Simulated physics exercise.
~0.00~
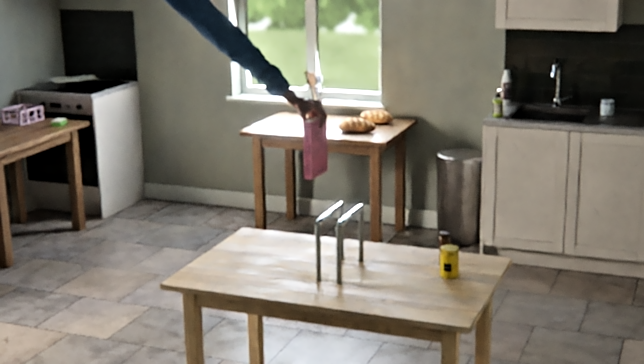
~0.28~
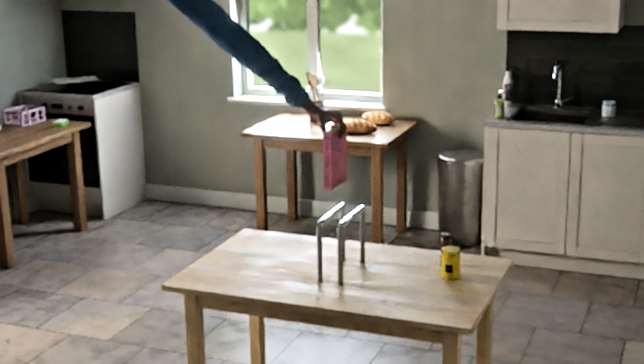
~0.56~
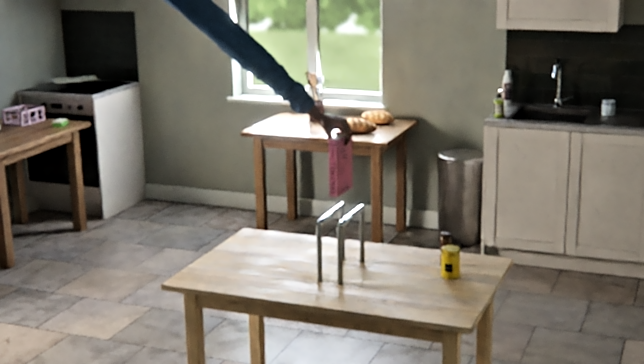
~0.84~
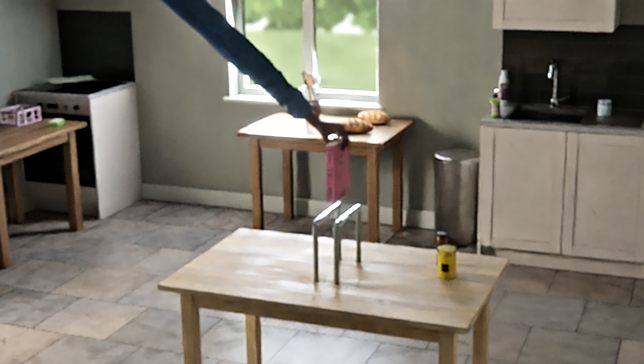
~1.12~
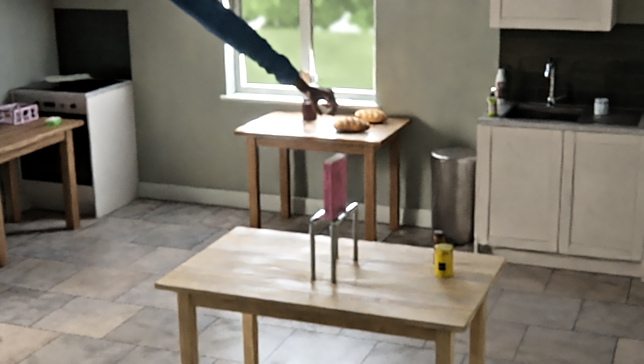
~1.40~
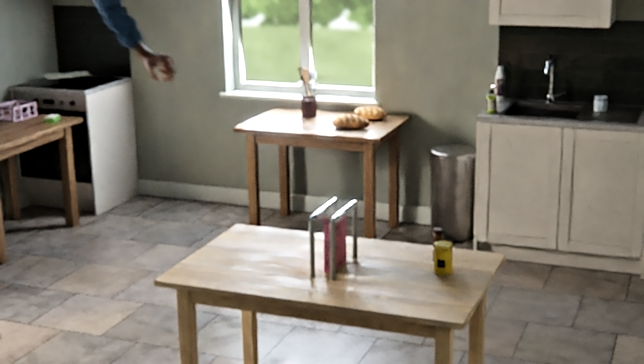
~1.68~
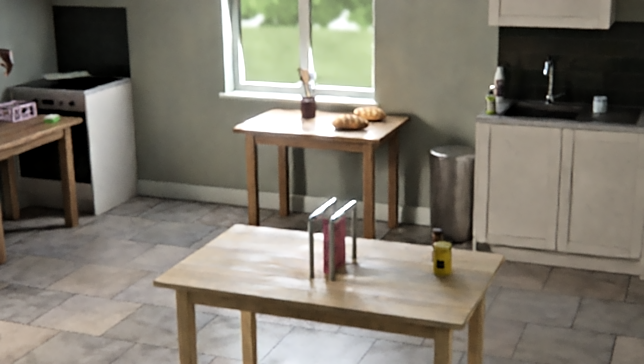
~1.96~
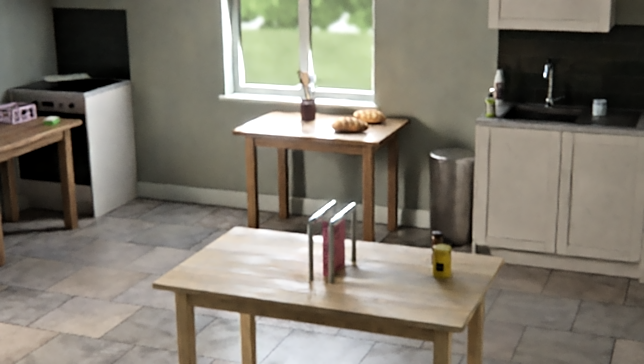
Kitchen with a hand lowering a pink book above two metal ledges, releasing it and withdrawing as it drops between them to the table.
